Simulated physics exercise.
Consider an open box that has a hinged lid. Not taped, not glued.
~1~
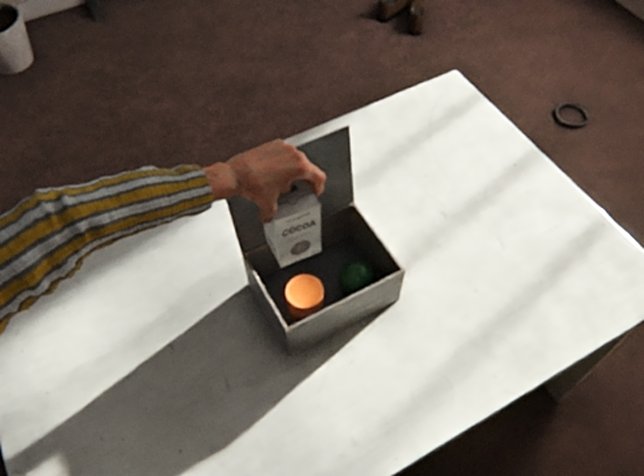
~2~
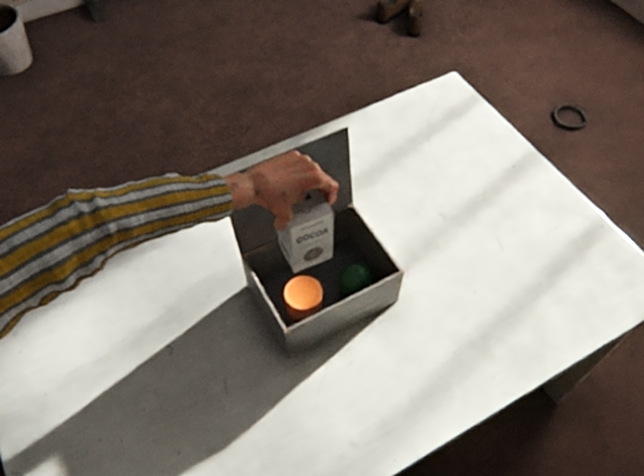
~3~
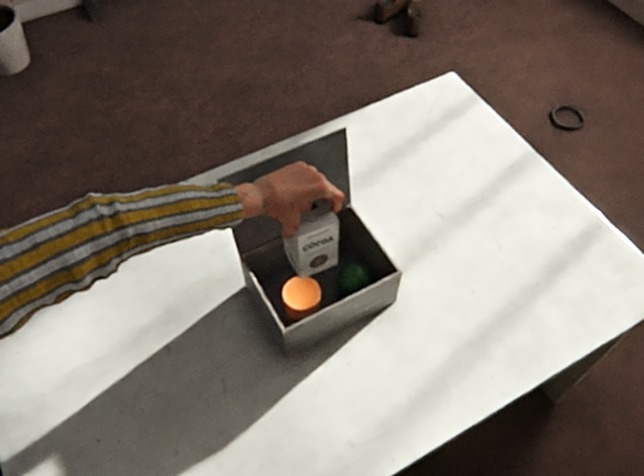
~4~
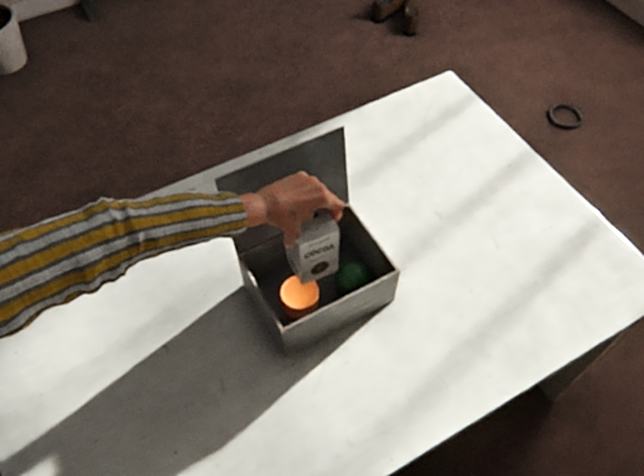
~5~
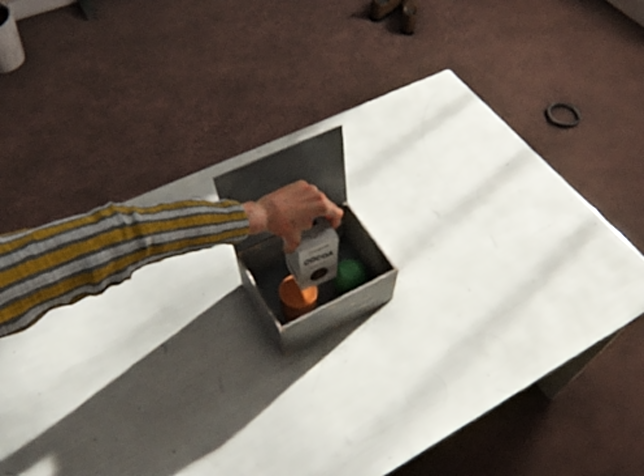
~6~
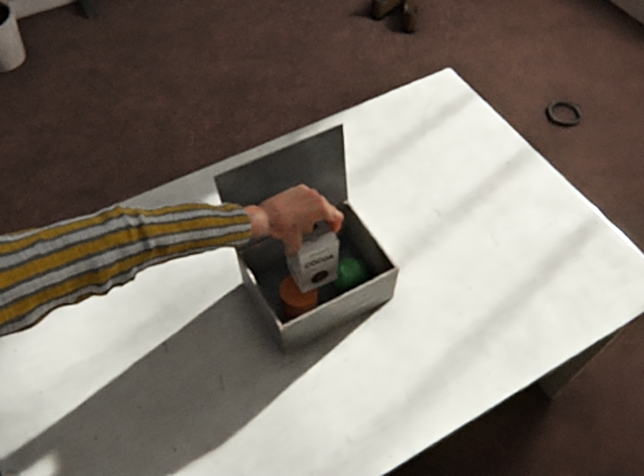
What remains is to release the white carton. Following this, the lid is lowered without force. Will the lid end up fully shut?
Yes, I expect the lid to settle fully.
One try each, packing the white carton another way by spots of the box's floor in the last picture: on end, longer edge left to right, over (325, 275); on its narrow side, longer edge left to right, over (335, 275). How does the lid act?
In the first case it shuts flat; in the second case it closes.
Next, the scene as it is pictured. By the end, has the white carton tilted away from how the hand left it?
It tips.
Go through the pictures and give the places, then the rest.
The first picture shows coming down; white carton (292, 222); orange tin (305, 301).
The second picture shows coming down; white carton (305, 229); orange tin (304, 302).
The third picture shows coming down; white carton (311, 237); orange tin (302, 303).
The fourth picture shows coming down; white carton (312, 245); orange tin (300, 302).
The fifth picture shows coming down; white carton (311, 251); orange tin (299, 301).
The sixth picture shows put in, still held; white carton (312, 255); orange tin (299, 299).
Then, 0.60 s after the last picture, white carton on its side near (325, 262); orange tin slid a little; green apple rolled a little.
Then, 1.50 s after the last picture, lid 65° above the rim; white carton on its side near (321, 256); orange tin slid a little; green apple rolled a little.
Then, 2.10 s after the last picture, lid 4° above the rim; white carton on its side near (321, 256); orange tin slid a little; green apple rolled a little.
At rest, lid shut; tipped over in the box, white carton; the other 2 in place. Seen from the same camera at the end, white carton near (321, 256).
